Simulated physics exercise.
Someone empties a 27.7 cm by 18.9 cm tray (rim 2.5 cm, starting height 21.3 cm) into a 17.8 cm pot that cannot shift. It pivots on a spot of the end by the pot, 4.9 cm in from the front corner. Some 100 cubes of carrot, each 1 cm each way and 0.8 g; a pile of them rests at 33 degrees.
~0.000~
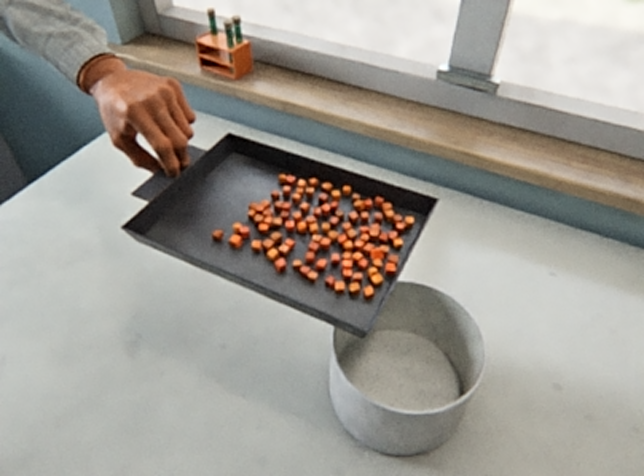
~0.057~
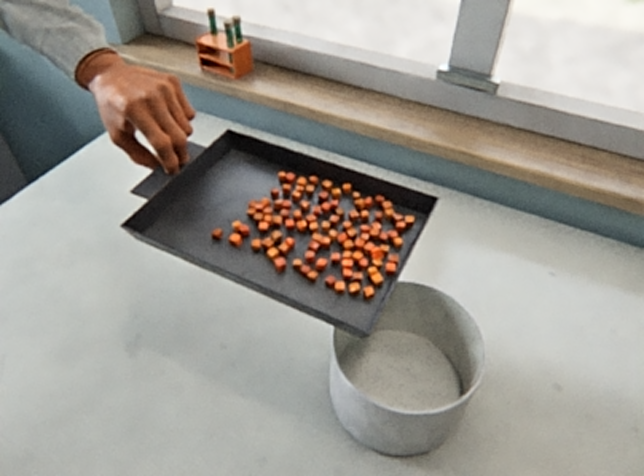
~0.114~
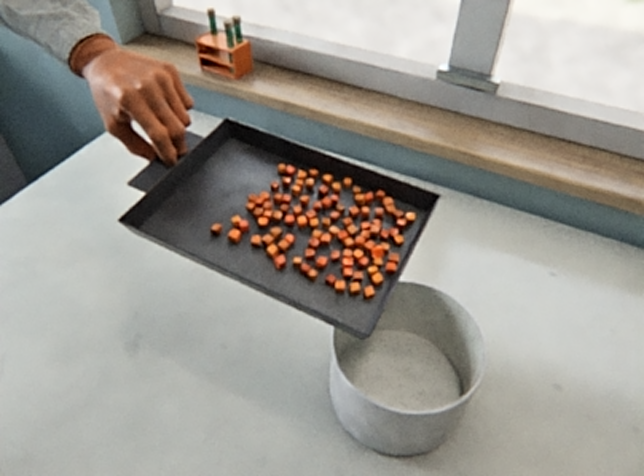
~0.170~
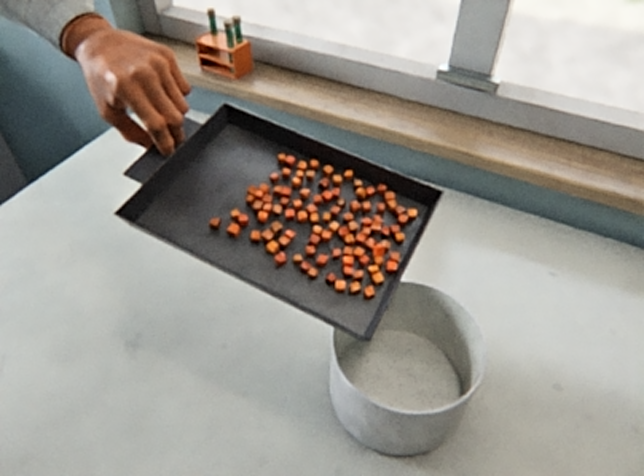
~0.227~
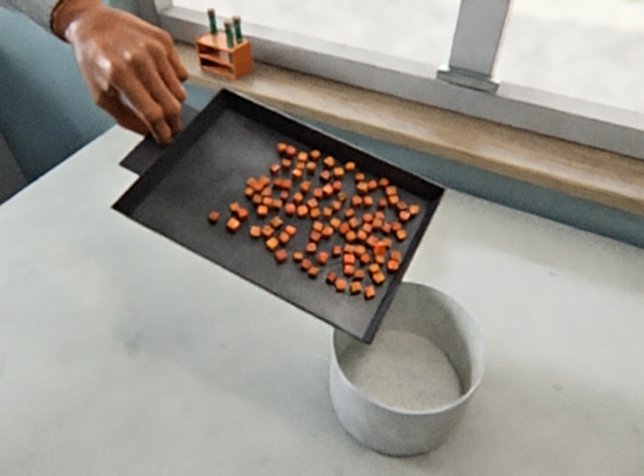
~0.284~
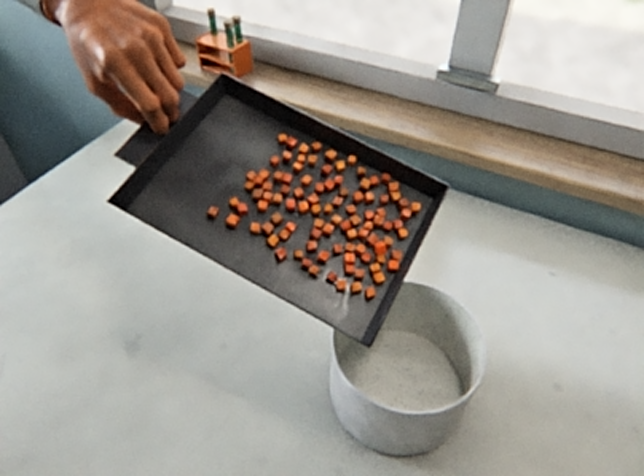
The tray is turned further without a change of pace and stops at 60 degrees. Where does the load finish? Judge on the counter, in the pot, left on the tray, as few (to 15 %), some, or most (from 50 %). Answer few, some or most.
On the counter: Some; in the pot: Few; left on the tray: Most.
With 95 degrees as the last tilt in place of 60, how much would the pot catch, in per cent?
Then about 25 per cent.
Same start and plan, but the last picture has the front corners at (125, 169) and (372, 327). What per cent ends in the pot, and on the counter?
Pot 10, counter 5.
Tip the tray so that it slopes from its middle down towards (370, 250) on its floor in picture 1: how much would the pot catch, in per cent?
Some 10 per cent.
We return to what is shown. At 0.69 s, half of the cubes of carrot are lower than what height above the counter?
Roughly 26 cm.
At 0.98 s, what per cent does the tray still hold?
Roughly 70 per cent.
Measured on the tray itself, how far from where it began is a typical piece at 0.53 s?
About 1 cm.
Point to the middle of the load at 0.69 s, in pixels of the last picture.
At about (355, 276).
After 0.53 s, tilt 40 degrees; the tray holds 100 %, the pot 0 %.
After 0.69 s, tilt 53 degrees; the tray holds 100 %, the pot 0 %.
After 0.98 s, tilt 60 degrees; the tray holds 70 %, the pot 0 %.
In the end, at 2.3 s, counter 35 %, pot 0 %, tray 65 %.
